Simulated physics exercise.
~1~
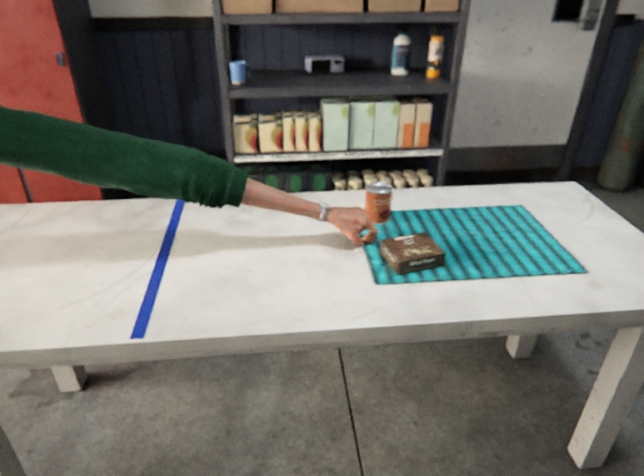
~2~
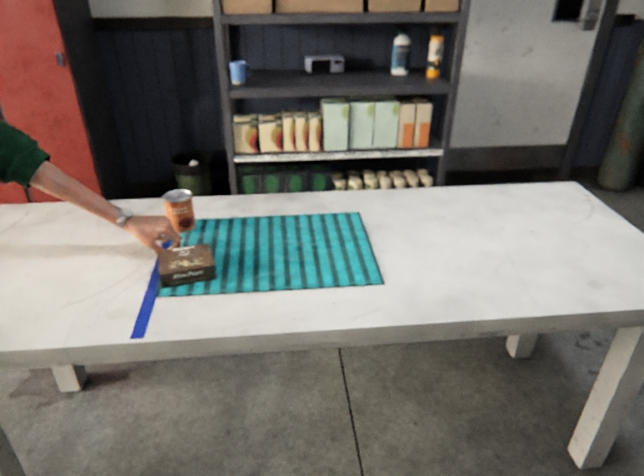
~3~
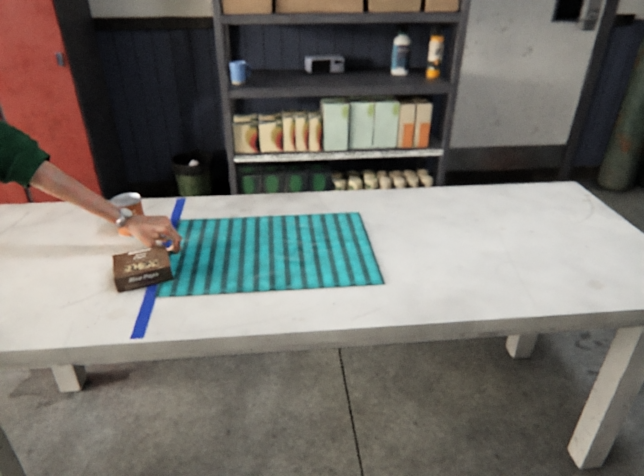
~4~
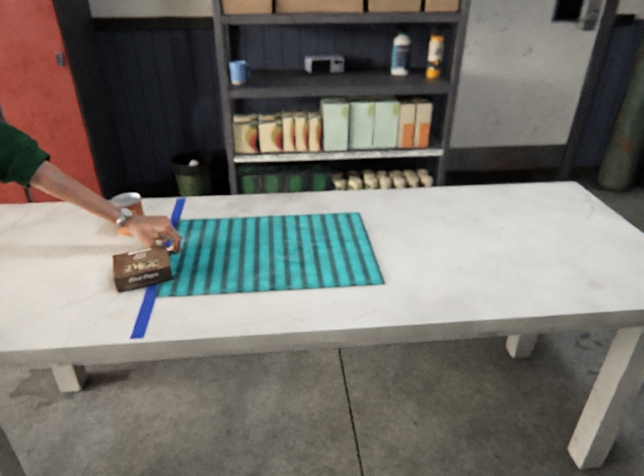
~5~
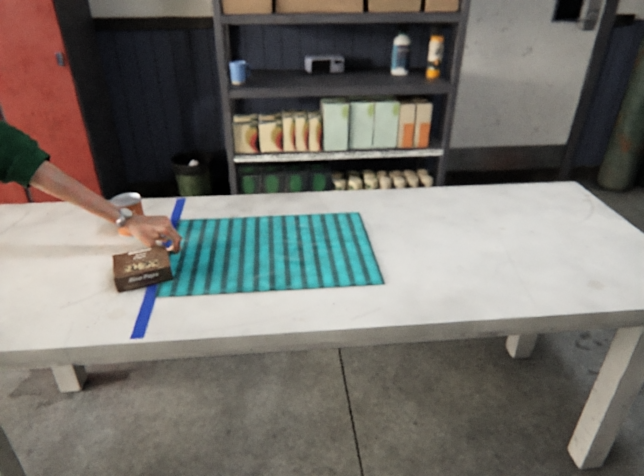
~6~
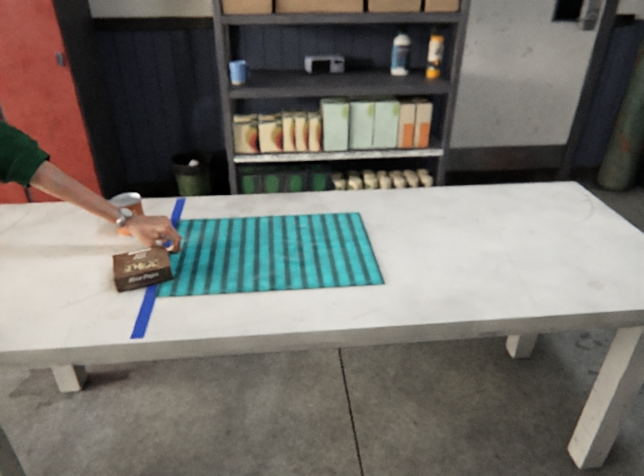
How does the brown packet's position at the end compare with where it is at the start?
At the start the brown packet sits on the cloth, right of the middle of the bench. By the end it is far over to the left, on the bench by the blue tape and just off the cloth's left edge.
